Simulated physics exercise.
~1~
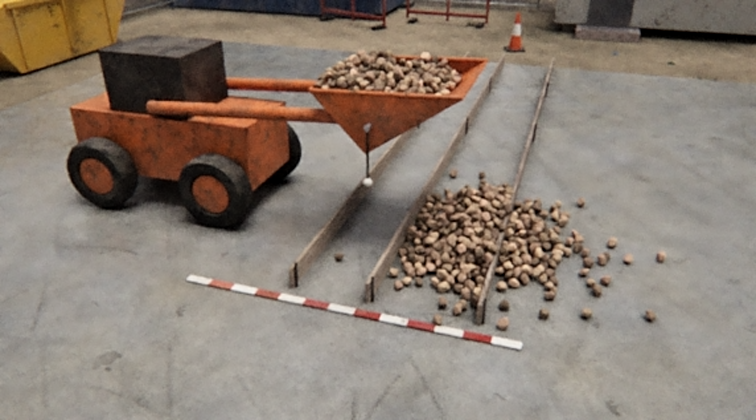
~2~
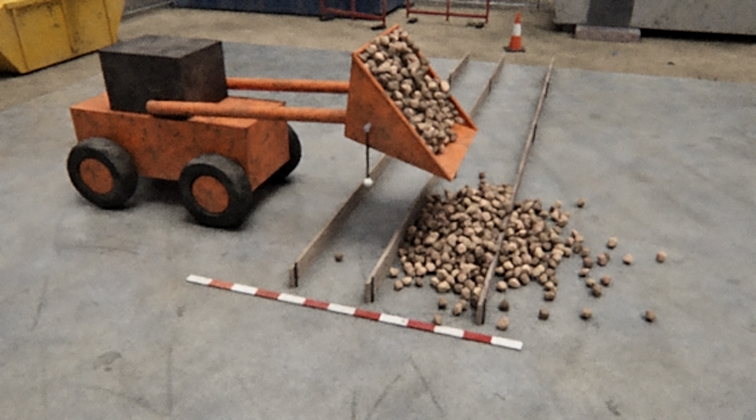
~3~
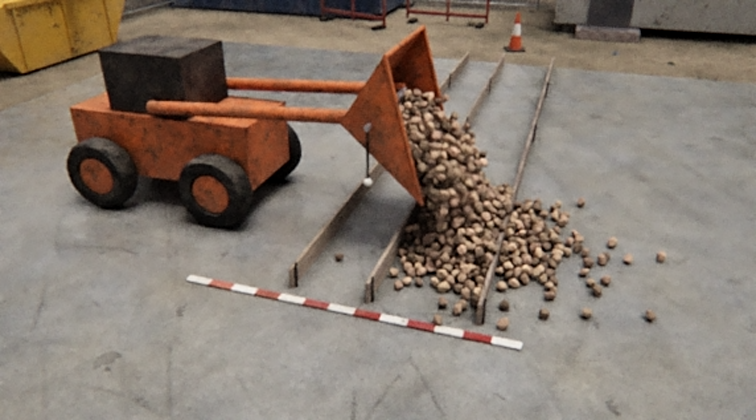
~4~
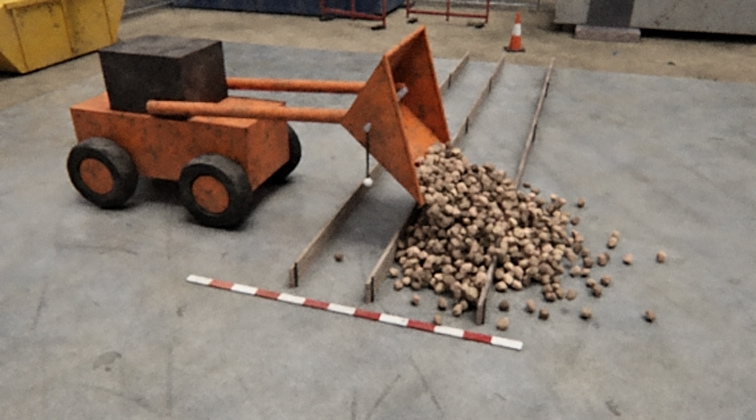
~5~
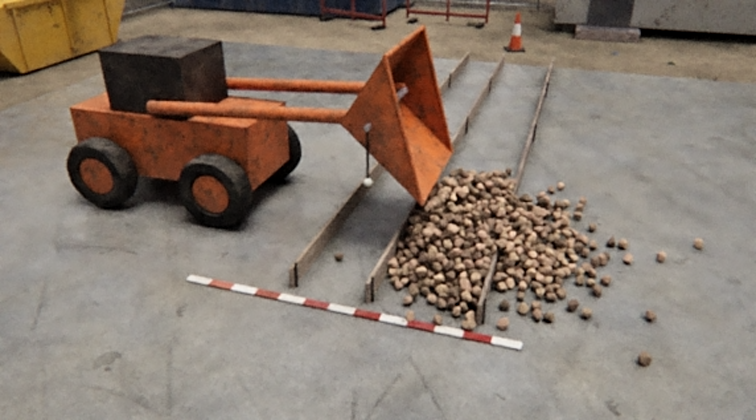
An orange loader with a full bucket tipped it forward over the long boards on the floor, and the brown stones poured onto the pile already there, spreading it wider until the bucket hung empty and a few stones had rolled off right.
